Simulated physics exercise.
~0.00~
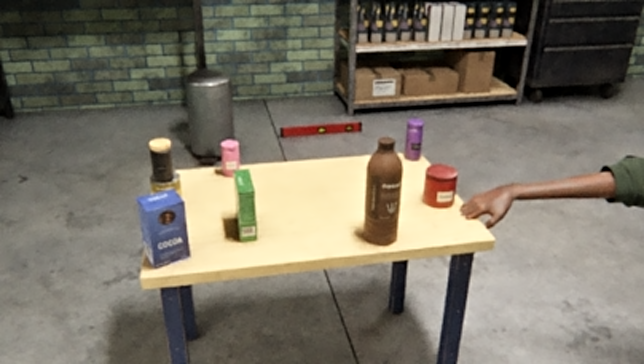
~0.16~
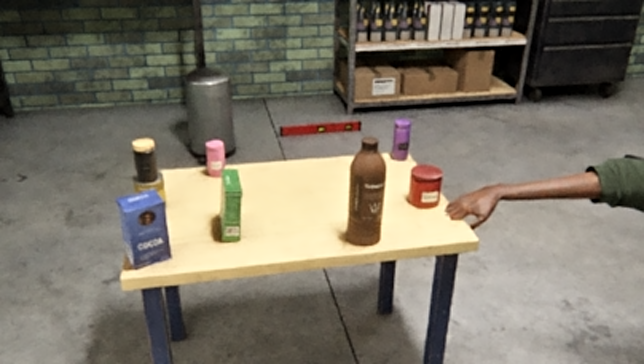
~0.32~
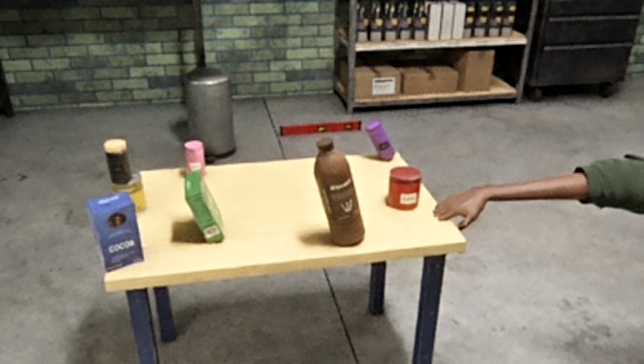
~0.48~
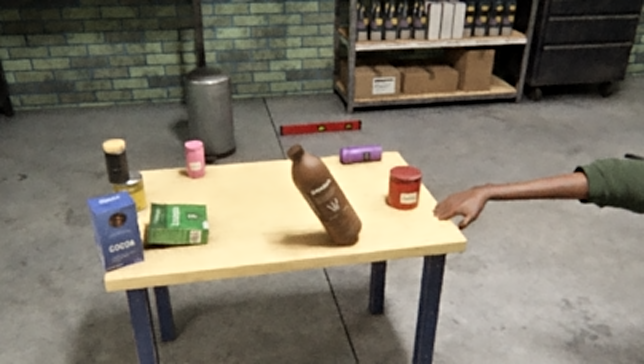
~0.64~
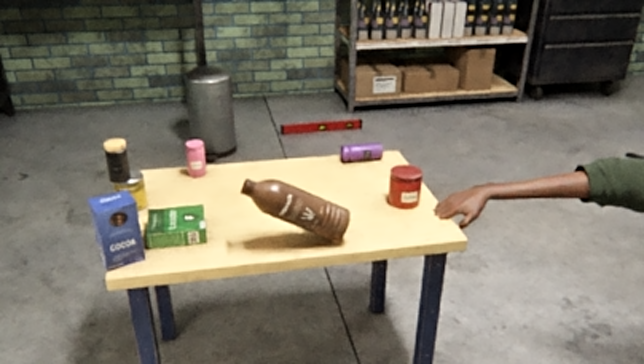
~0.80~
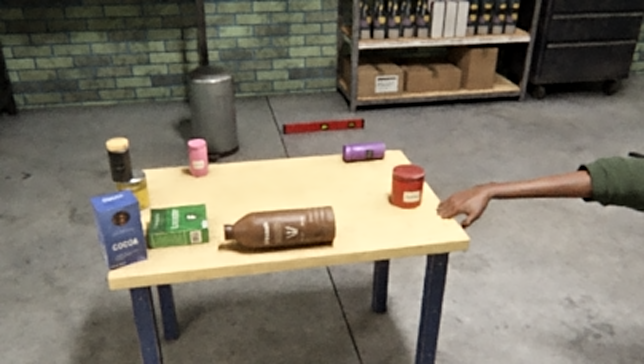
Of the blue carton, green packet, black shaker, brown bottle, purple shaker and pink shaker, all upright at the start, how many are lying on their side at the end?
Three of them are lying on their side at the end, namely the green packet, the brown bottle and the purple shaker.
